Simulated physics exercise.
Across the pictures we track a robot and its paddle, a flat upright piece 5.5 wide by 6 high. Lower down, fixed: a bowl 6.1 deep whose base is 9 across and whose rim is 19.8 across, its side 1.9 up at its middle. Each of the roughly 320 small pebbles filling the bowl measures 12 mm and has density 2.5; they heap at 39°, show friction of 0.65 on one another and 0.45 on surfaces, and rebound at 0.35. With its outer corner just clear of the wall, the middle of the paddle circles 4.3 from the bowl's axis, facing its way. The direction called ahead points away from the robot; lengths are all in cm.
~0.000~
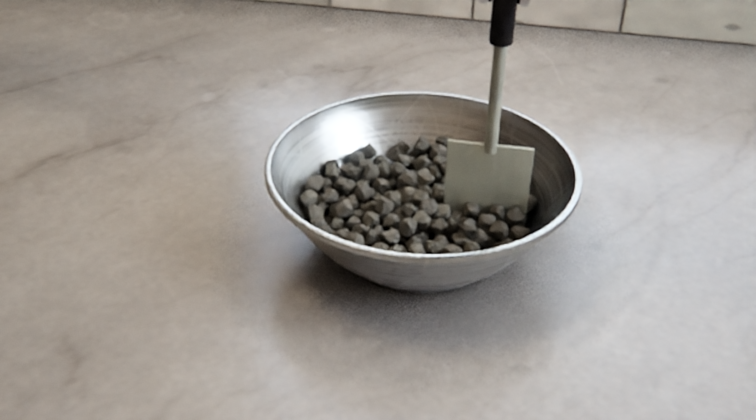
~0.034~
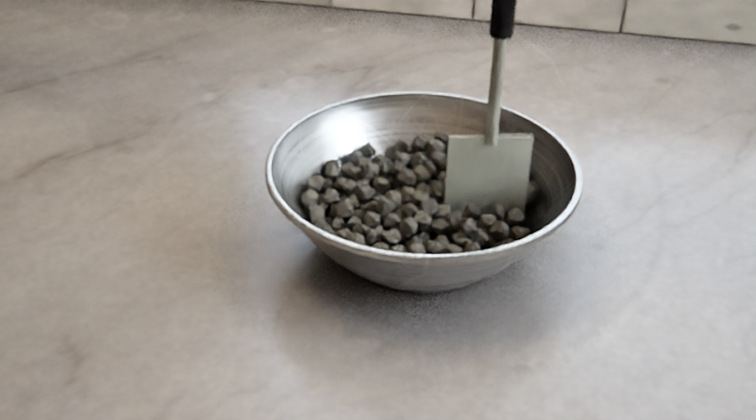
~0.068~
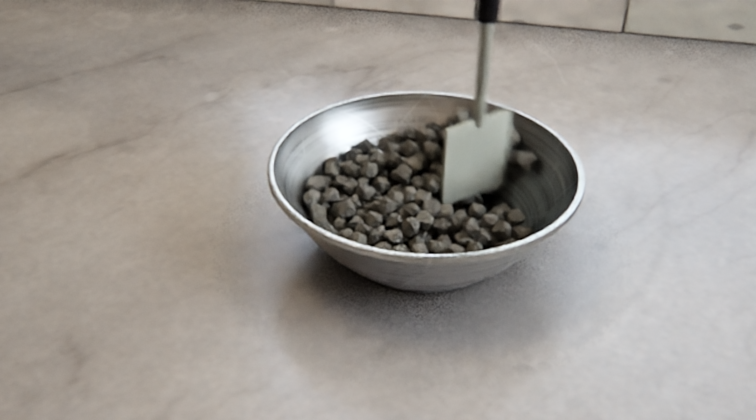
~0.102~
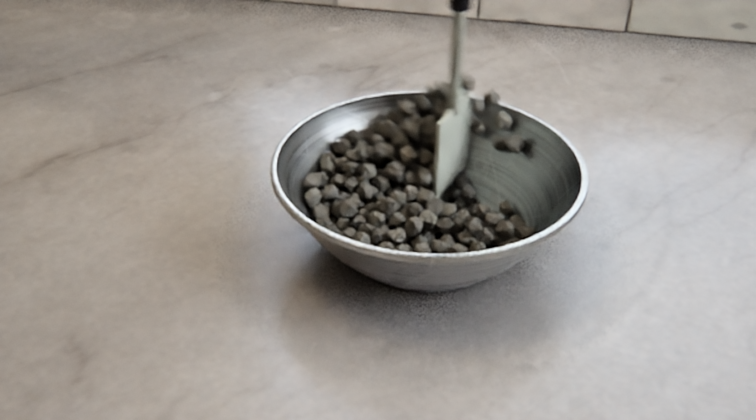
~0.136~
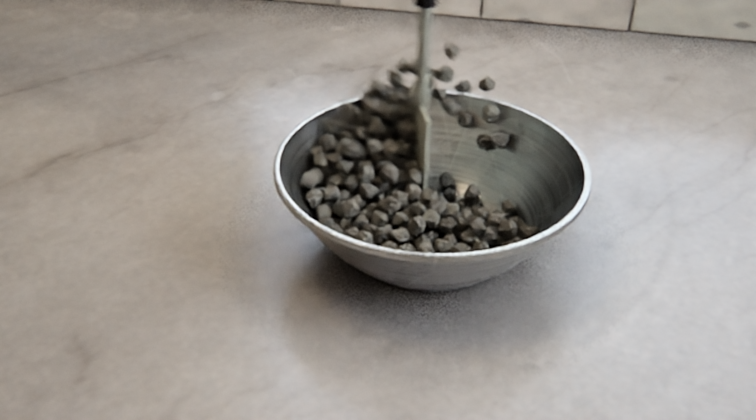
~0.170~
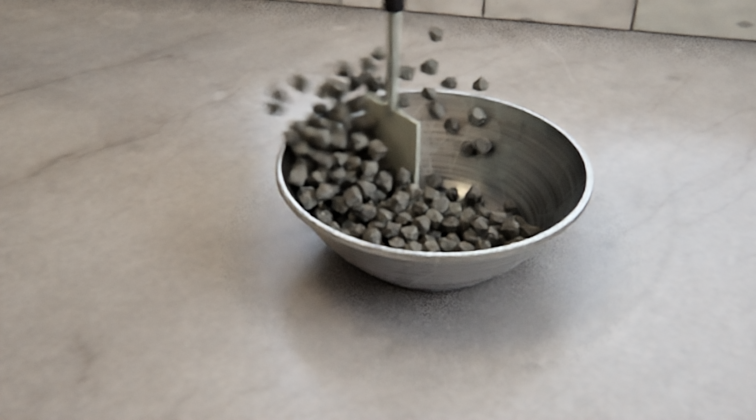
A metal bowl of dark pebble-like pieces on a grey counter, a flat paddle sweeping leftward through them and flinging some upward.
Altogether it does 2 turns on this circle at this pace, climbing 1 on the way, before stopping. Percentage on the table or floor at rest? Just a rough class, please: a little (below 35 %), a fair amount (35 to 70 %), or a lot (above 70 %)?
A fair amount.
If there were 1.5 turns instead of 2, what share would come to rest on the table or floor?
Then about 40 per cent.
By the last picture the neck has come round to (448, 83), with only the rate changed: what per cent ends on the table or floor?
Some 30 per cent.
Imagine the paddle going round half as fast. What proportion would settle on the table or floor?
25 %.
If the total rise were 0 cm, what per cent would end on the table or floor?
Result: Roughly 60 %.
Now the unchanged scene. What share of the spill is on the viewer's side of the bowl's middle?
Estimate: Some 60 in a hundred.
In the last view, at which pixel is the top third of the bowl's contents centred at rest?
Estimated centre: (425, 220).
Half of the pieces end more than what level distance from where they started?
Something near 13 cm, measured level.
After 0.41 s, 5° round, highest piece 11 above the table; 216 in the bowl, 67 on the table or floor, 41 in flight or on the tool.
After 0.65 s, 229° round, highest piece 8 above the table; 171 in the bowl, 145 on the table or floor, 8 in flight or on the tool.
After 0.97 s, 0° round, highest piece 5 above the table; 168 in the bowl, 156 on the table or floor.
After 1.67 s, 0° round, highest piece 5 above the table; 168 in the bowl, 156 on the table or floor.
In the end, 168 in the bowl, 156 on the table or floor. That is 48 % on the table or floor.
